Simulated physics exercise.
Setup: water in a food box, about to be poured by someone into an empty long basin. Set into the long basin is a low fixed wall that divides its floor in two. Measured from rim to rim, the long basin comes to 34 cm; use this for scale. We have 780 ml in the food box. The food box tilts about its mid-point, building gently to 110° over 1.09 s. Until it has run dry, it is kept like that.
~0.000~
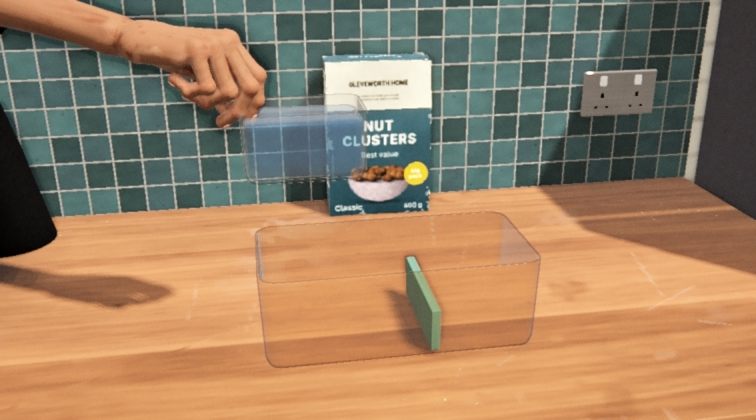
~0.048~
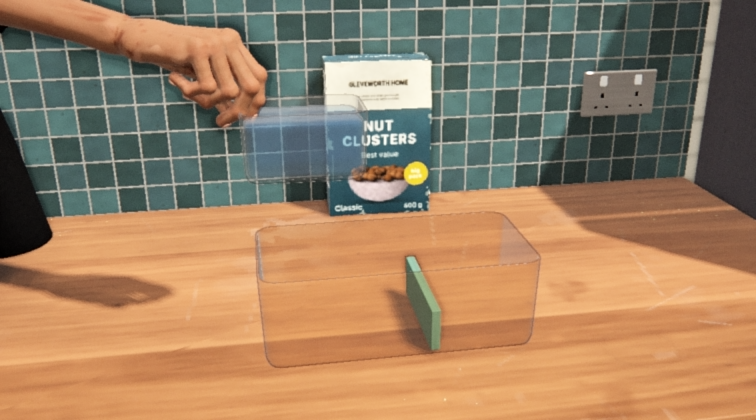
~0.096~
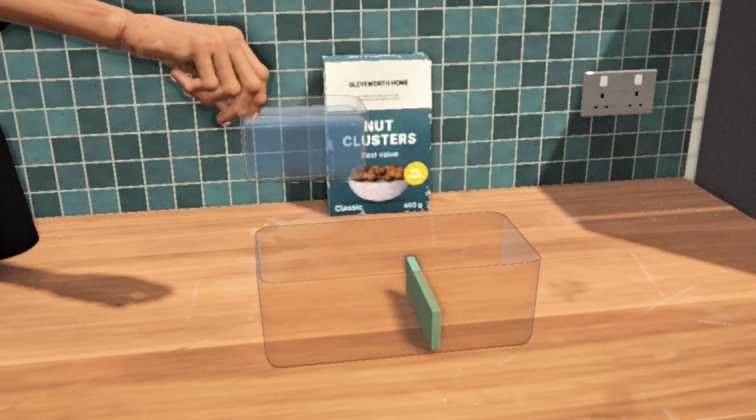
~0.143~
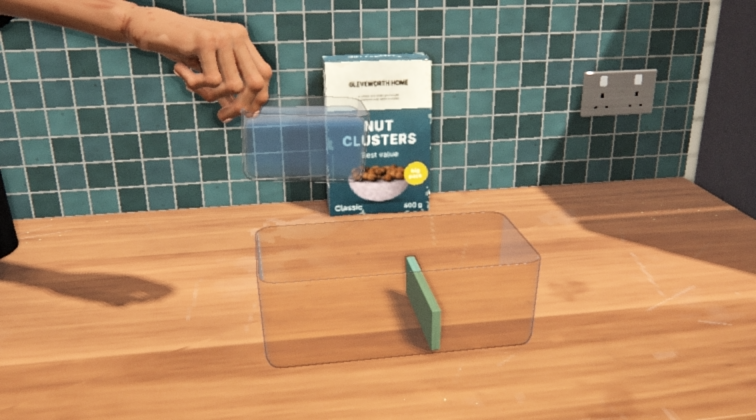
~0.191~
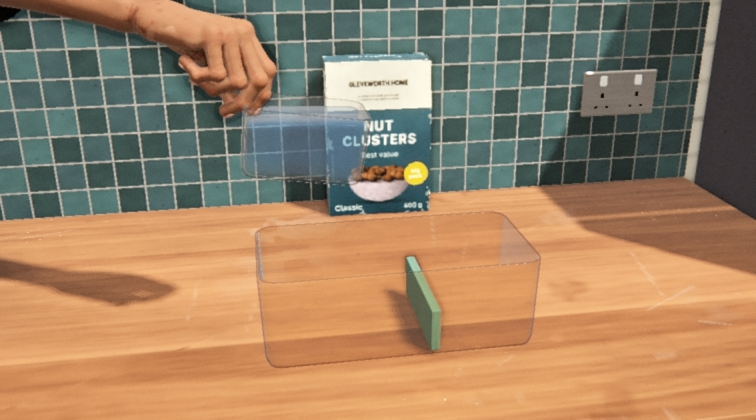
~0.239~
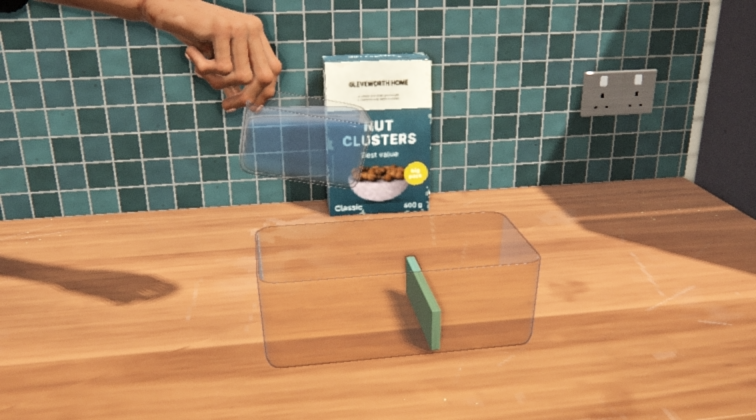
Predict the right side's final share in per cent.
The right side finishes with roughly 54 per cent.
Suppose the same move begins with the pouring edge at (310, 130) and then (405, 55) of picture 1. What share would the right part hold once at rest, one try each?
Try 1: 5 %; try 2: 85 %.
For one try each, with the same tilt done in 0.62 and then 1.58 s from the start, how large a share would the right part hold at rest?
Try 1: 30 %; try 2: 60 %.
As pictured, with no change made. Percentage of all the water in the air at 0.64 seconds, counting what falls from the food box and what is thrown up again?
Near 36 per cent of it all.
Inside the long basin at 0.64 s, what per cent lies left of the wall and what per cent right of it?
Lab note: Left near 4, right near 14.
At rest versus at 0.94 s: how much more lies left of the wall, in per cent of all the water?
About 14 percent.
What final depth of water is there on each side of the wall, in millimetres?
Once settled, the left stands around 12 mm and the right around 22 mm.
Then, 0.64 s in, the tilt is 70° and 47 per cent is still to pour, 4 is left of the wall and 13 right of it.
Then, 0.94 s in, the tilt is 105° and 8 per cent is still to pour, 32 is left of the wall and 54 right of it.
Then, 1.25 s in, the tilt is 110° and 0 per cent is still to pour, 45 is left of the wall and 54 right of it.
Then, 1.59 s in, the tilt is 110° and 0 per cent is still to pour, 45 is left of the wall and 54 right of it.
Finally, 45 per cent lies left of the wall, 54 right of it and 1 outside.
